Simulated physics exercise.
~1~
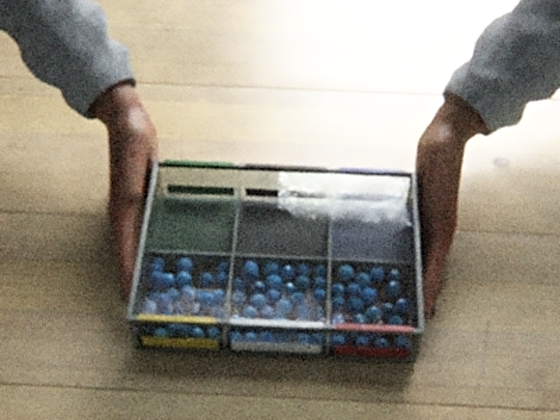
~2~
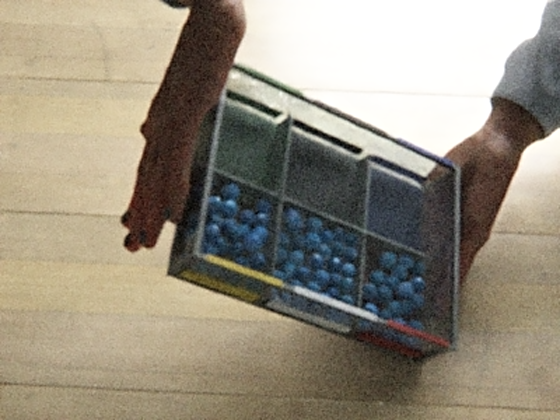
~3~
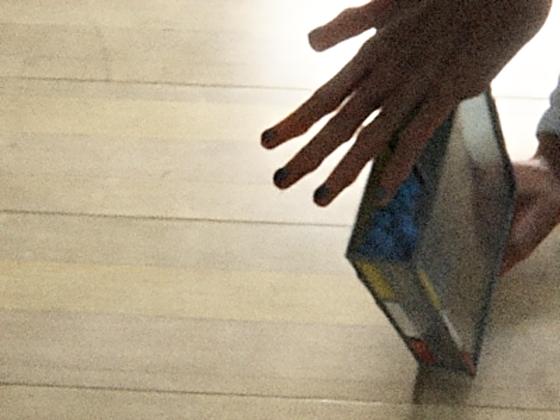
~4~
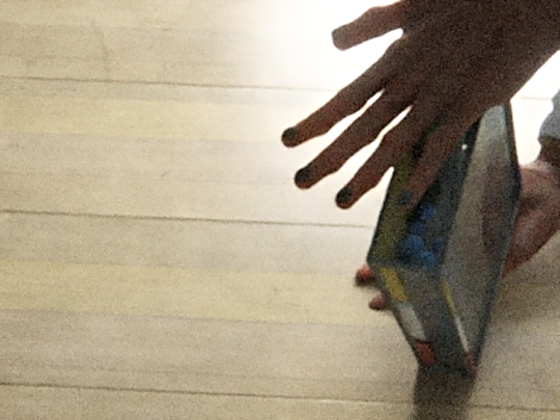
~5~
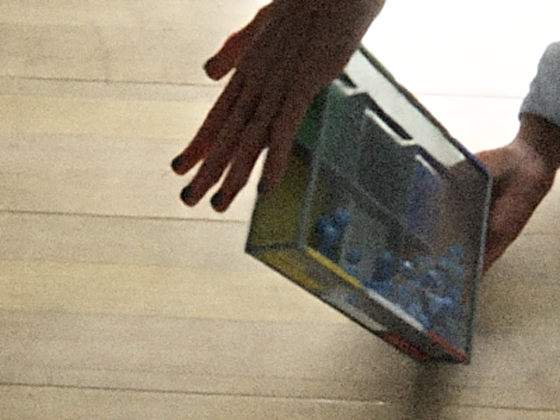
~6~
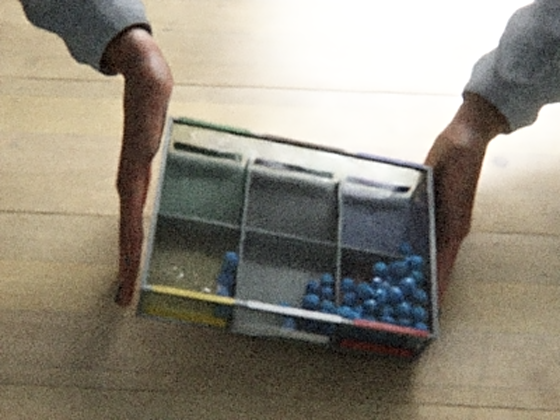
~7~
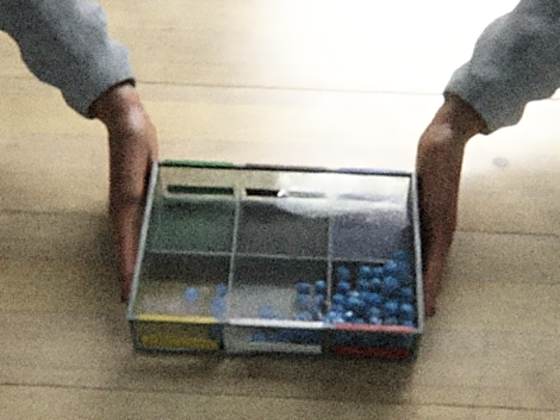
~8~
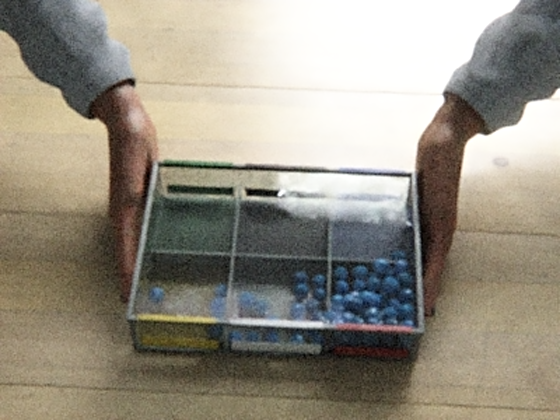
Two hands tipped a clear-lidded sorting box steeply onto its right side, then lowered it flat again, and the small blue balls that had filled the three front sections ended mostly in the red one, with some in white and a few in yellow.
